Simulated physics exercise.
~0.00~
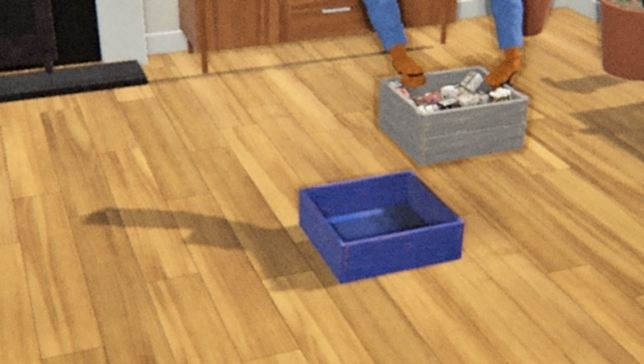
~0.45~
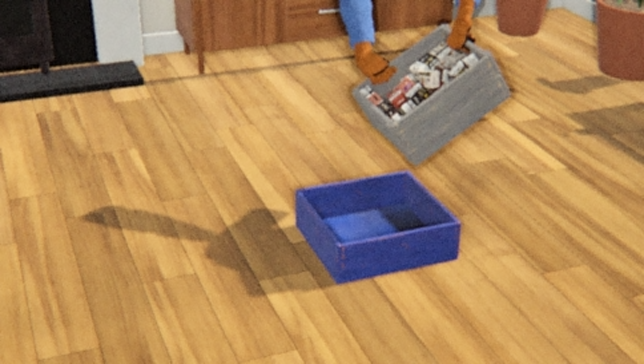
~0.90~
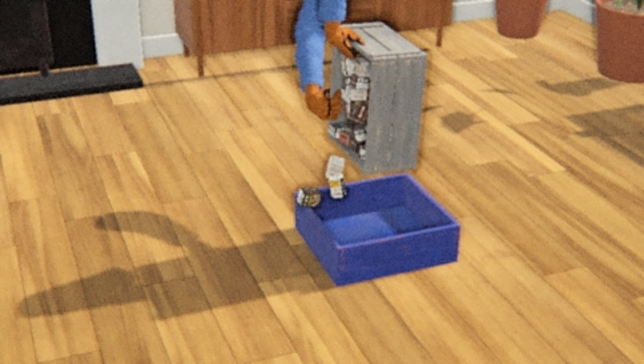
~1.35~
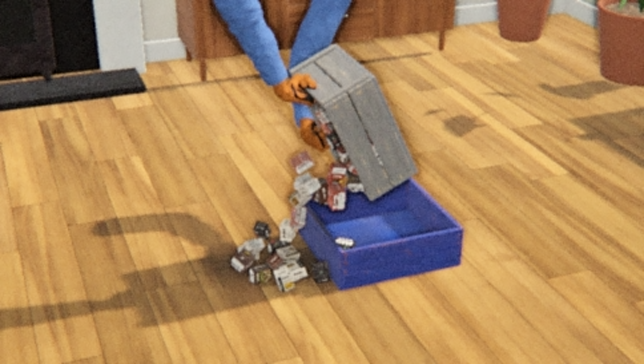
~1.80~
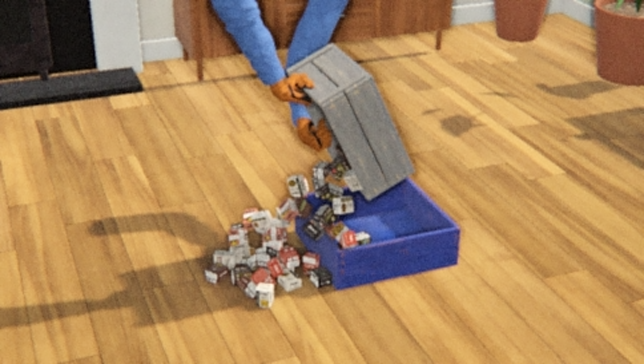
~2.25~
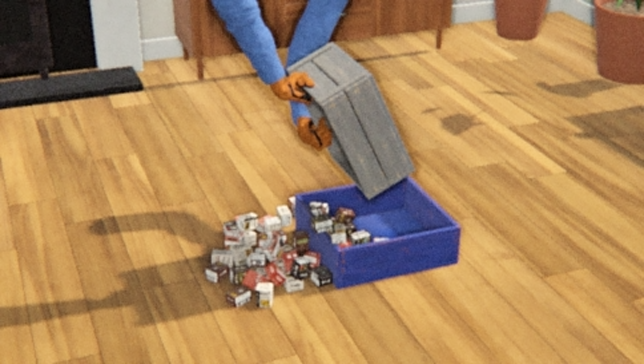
A grey crate full of small cartons was lifted and tipped by two gloved hands over a blue basket, spilling its load leftward until it was empty; some cartons landed in the basket, but most ended up heaped on the wooden floor to its left.
